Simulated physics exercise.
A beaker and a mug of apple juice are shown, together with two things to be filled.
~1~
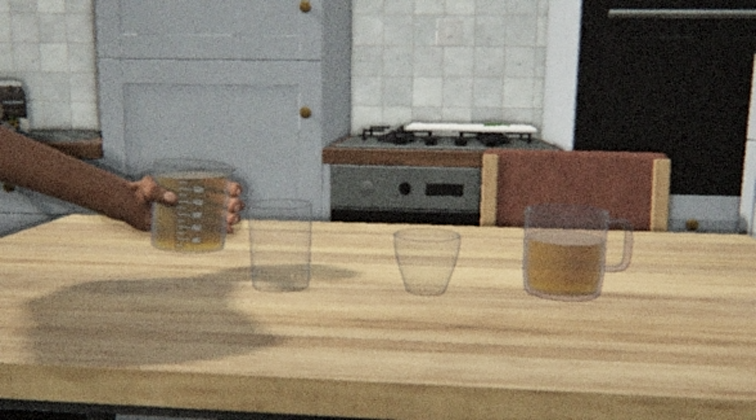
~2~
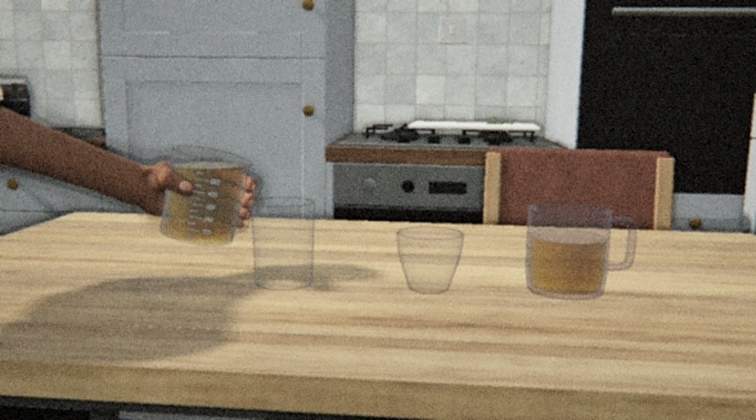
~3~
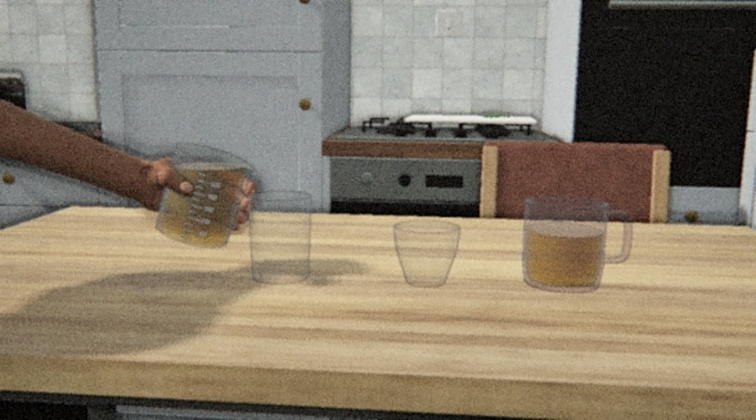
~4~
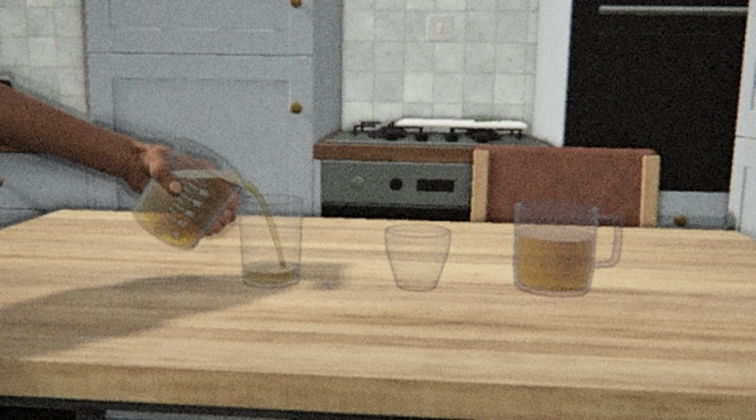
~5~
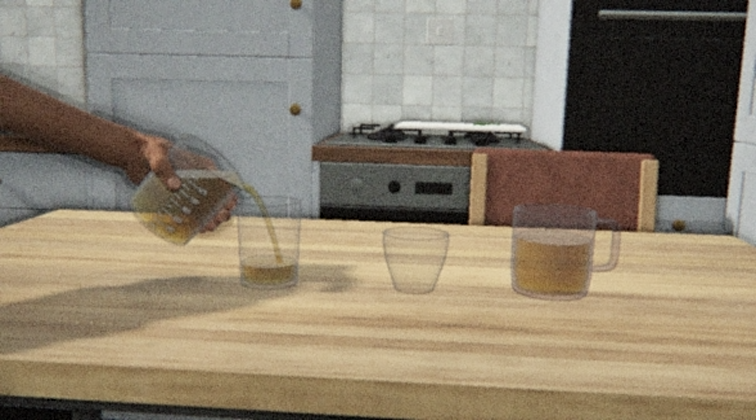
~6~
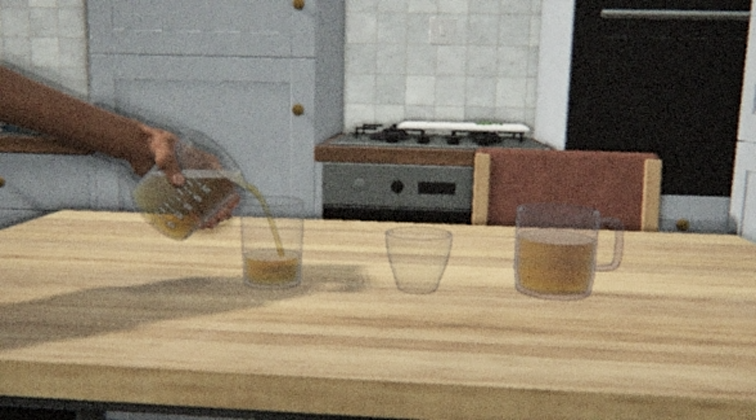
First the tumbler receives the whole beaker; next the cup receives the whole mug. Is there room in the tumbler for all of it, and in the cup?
One by one: I expect the tumbler will spill; I expect the cup will spill.
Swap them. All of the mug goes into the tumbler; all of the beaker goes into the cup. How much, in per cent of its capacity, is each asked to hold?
Some 100 per cent for the first and some 240 per cent for the second.
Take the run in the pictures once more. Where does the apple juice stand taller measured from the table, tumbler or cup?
In the left one.
Shortly, the tumbler is about three quarters full.
Then, the tumbler is full to the brim, some went over its rim.
At the finish, the tumbler is full to the brim, some went over its rim; the cup is full to the brim, some went over its rim.
